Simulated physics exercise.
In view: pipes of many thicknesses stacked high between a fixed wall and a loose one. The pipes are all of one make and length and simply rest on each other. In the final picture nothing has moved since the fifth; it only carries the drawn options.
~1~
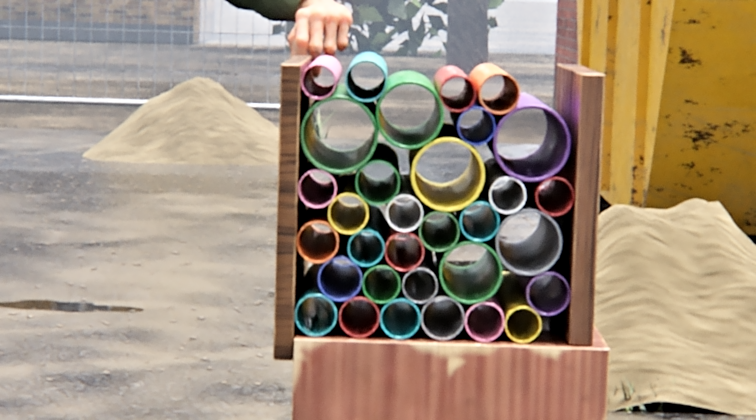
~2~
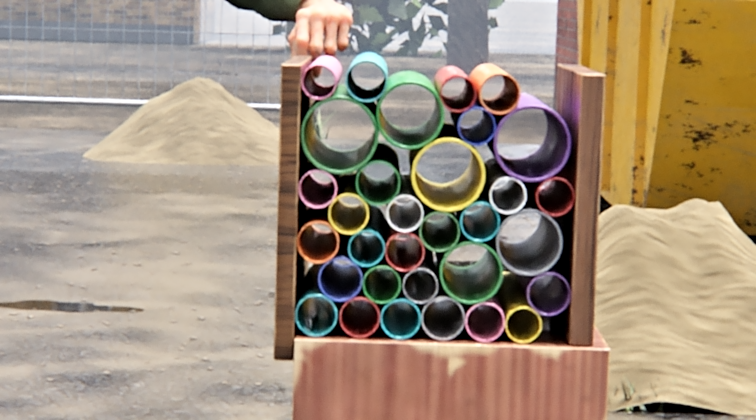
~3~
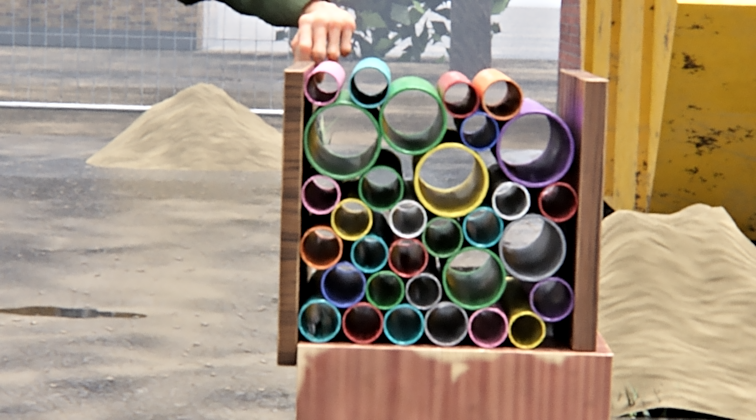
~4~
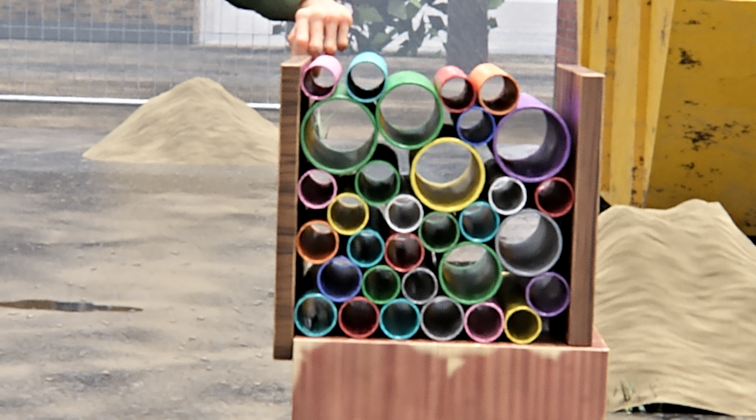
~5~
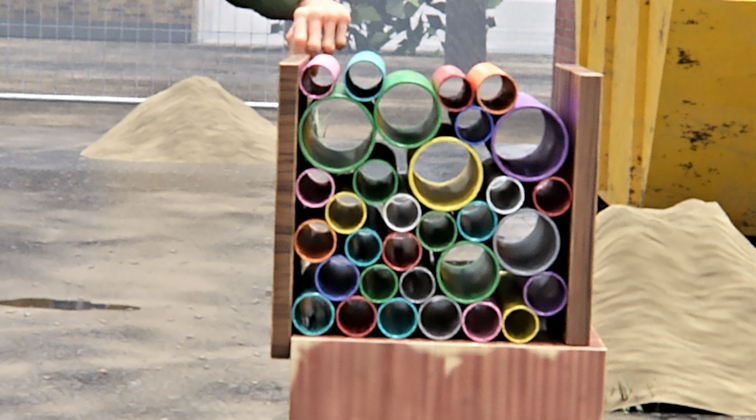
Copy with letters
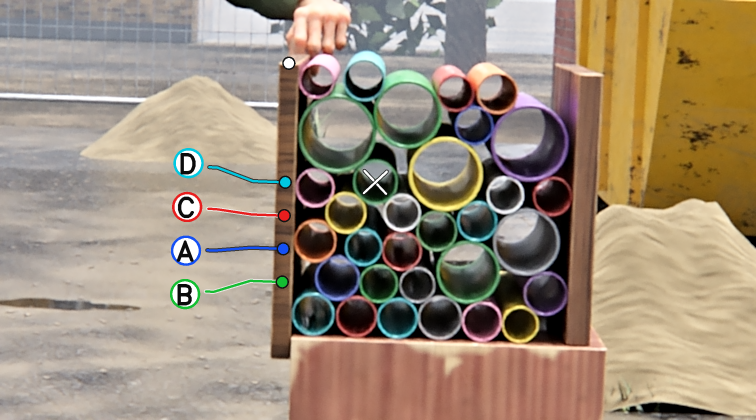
In a yard with sand piles and a yellow metal container, a hand rested on a wooden side board beside a stack of colourful pipes, and nothing moved apart from the view shaking slightly.
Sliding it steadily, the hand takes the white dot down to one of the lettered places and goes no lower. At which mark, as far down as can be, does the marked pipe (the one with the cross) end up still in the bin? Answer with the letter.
The answer is mark A.
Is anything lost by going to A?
Yes.
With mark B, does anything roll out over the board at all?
Yes, at B.
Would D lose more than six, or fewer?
It loses fewer than six.
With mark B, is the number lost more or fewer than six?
It loses more than six.
On the marked copy, A at (284, 249); B at (283, 282); C at (285, 215); D at (286, 182); the cross at (375, 183); the white dot at (289, 63).
Taking A. A third of the way, top of the board (297, 145).
Two thirds of the way, top of the board (294, 237).
When it is over, top of the board (294, 248), about four out over the board, the crossed one still inside.
As for the rest, B lets the crossed one out; C keeps the crossed one inside; D keeps the crossed one inside.
